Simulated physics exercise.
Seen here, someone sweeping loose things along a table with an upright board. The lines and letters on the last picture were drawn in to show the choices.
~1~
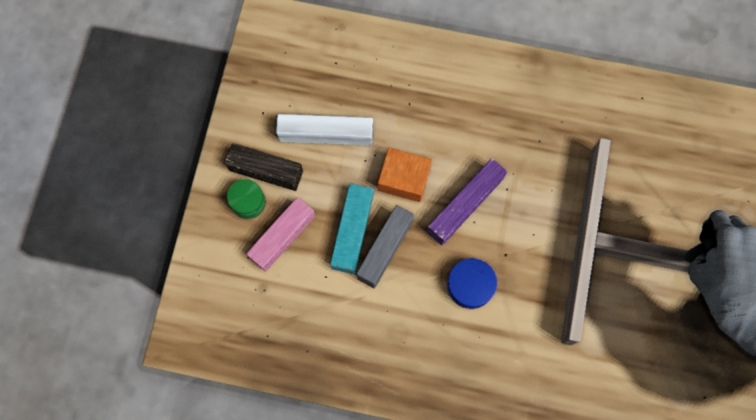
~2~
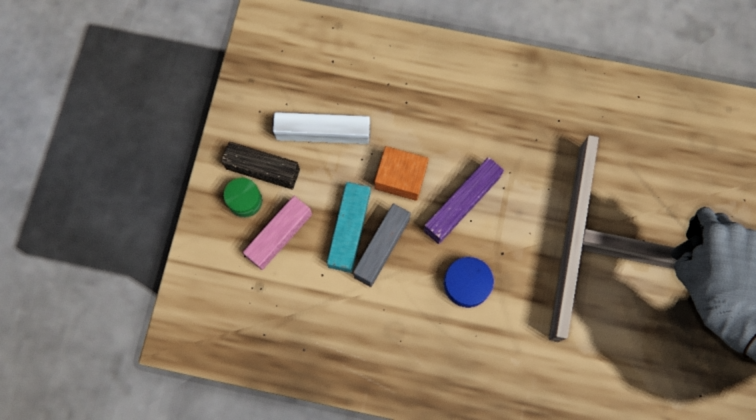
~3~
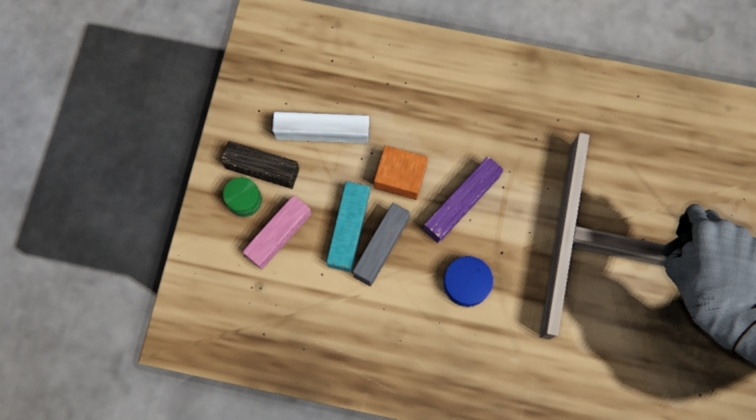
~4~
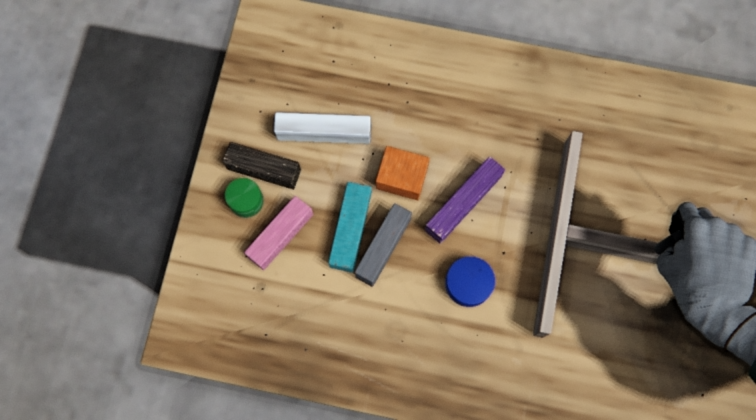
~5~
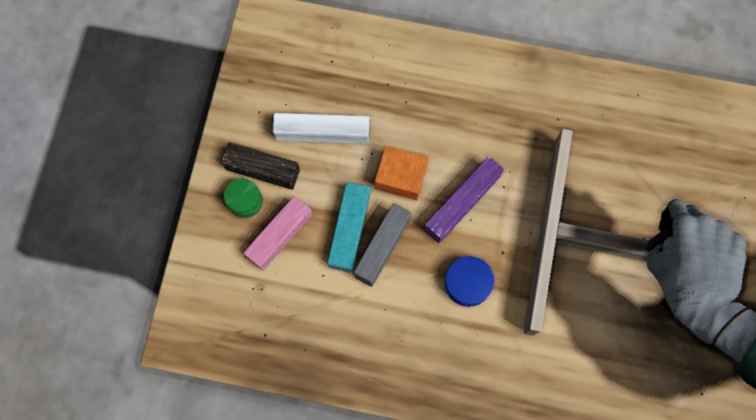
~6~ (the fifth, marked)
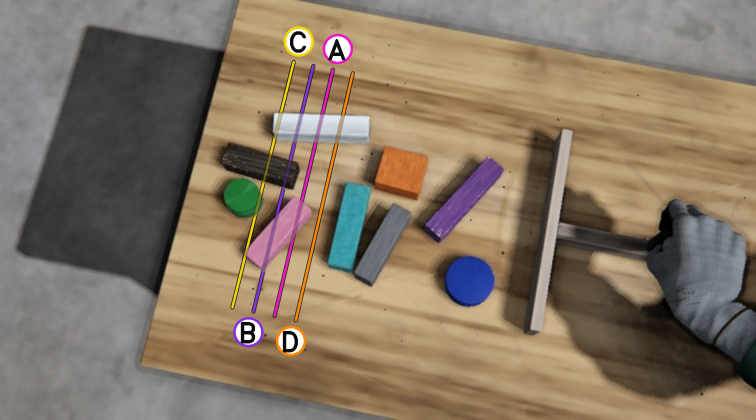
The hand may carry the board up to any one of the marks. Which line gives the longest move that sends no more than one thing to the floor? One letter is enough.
A is the last line within the limit.
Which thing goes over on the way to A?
The green tin goes over.
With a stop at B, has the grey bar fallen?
No.
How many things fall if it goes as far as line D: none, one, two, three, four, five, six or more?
In all, none.
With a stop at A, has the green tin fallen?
By then, yes.
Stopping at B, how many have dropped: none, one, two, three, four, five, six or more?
Three.
On the marked copy, A at (305, 188); B at (285, 184); C at (264, 180); D at (325, 192).
Following A. Soon after the start, board (462, 209); blue tin (419, 272); purple bar (446, 199).
Later, board (373, 191); pink bar (253, 227); turquoise bar (291, 214).
In the end, board (307, 178); green tin over the edge; black bar (206, 151); one fallen.
As for the rest, B drops three; C drops three; D is within the limit but short.
